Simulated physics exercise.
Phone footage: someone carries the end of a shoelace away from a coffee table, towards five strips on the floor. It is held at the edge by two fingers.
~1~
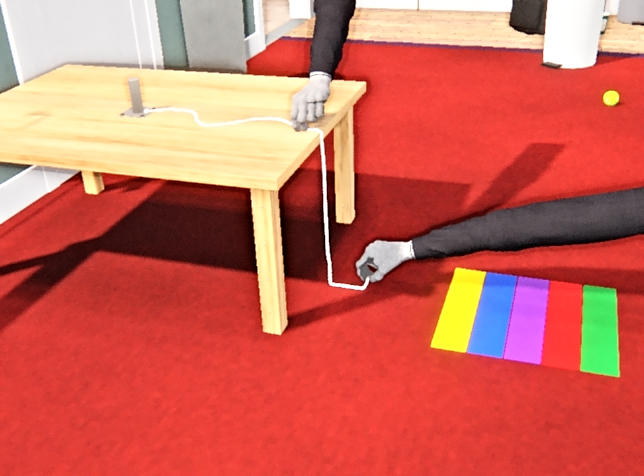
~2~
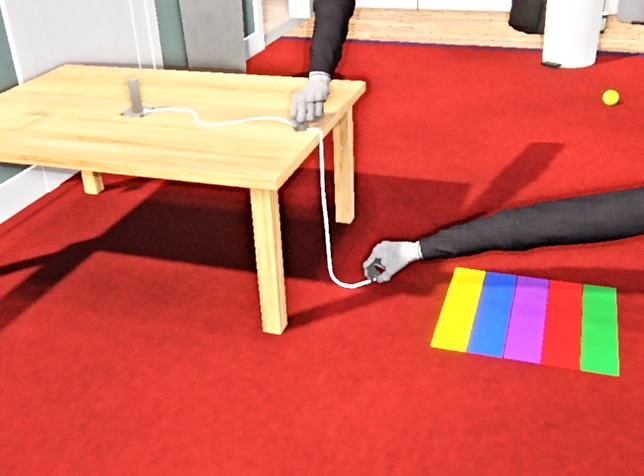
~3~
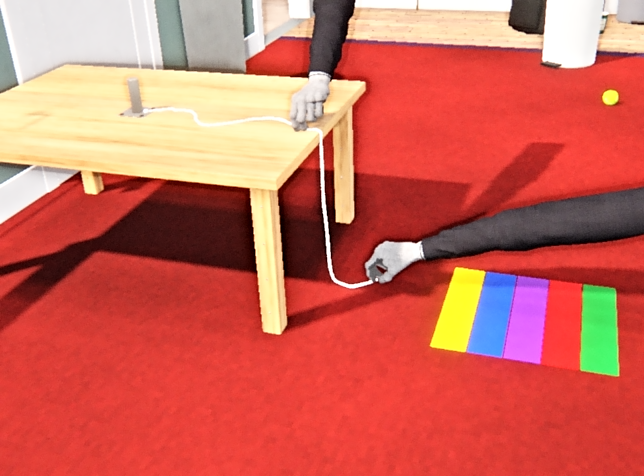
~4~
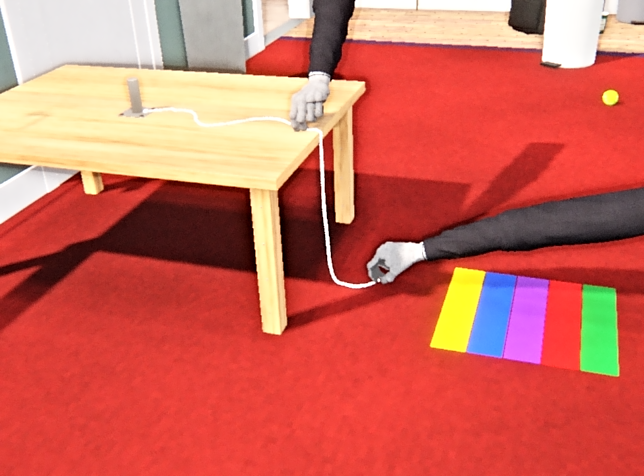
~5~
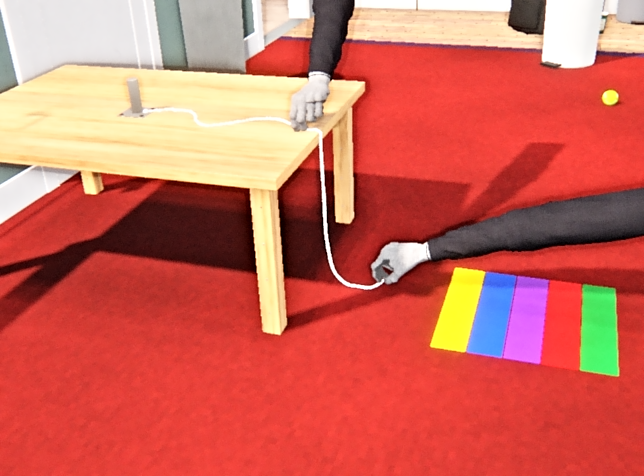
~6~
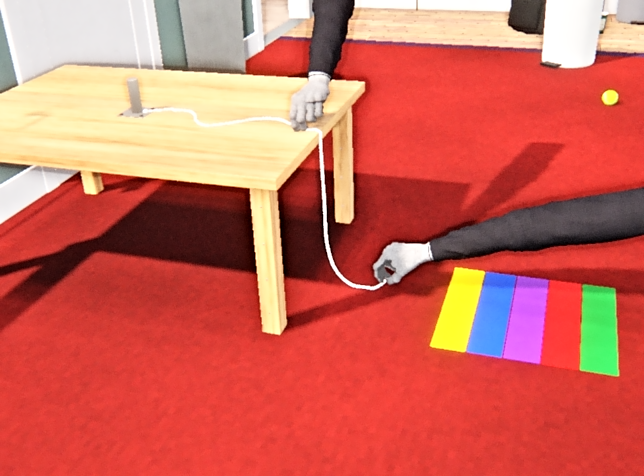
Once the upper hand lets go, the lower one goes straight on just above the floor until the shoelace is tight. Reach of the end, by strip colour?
Purple.
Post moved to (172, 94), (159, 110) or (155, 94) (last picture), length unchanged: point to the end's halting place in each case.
Around (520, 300), (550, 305) and (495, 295).
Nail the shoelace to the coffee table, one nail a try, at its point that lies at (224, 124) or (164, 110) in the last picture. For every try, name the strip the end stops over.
Strip colours by try: Blue / purple.
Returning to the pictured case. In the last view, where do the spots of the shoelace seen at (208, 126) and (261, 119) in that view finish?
They go to (236, 121) and to (286, 126).
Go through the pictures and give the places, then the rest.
The first picture shows end (368, 278); yellow (453, 333); blue (488, 339); purple (524, 344); red (562, 350); green (600, 356).
The second picture shows end (375, 279); shoelace through (175, 110) (204, 125) (275, 119) (321, 142) (324, 206) (330, 267).
The third picture shows end (377, 279).
The fourth picture shows end (379, 280); shoelace through (175, 111) (204, 125) (275, 119) (321, 143) (324, 206) (331, 268).
The fifth picture shows end (383, 280).
The sixth picture shows end (385, 281); shoelace through (175, 111) (204, 125) (274, 119) (321, 143) (324, 206) (335, 268).
Early on, end near (462, 291); over yellow.
Midway, end near (503, 297); over blue.
At the end of the slack, end near (529, 300); over purple. It gets as far as the purple strip.
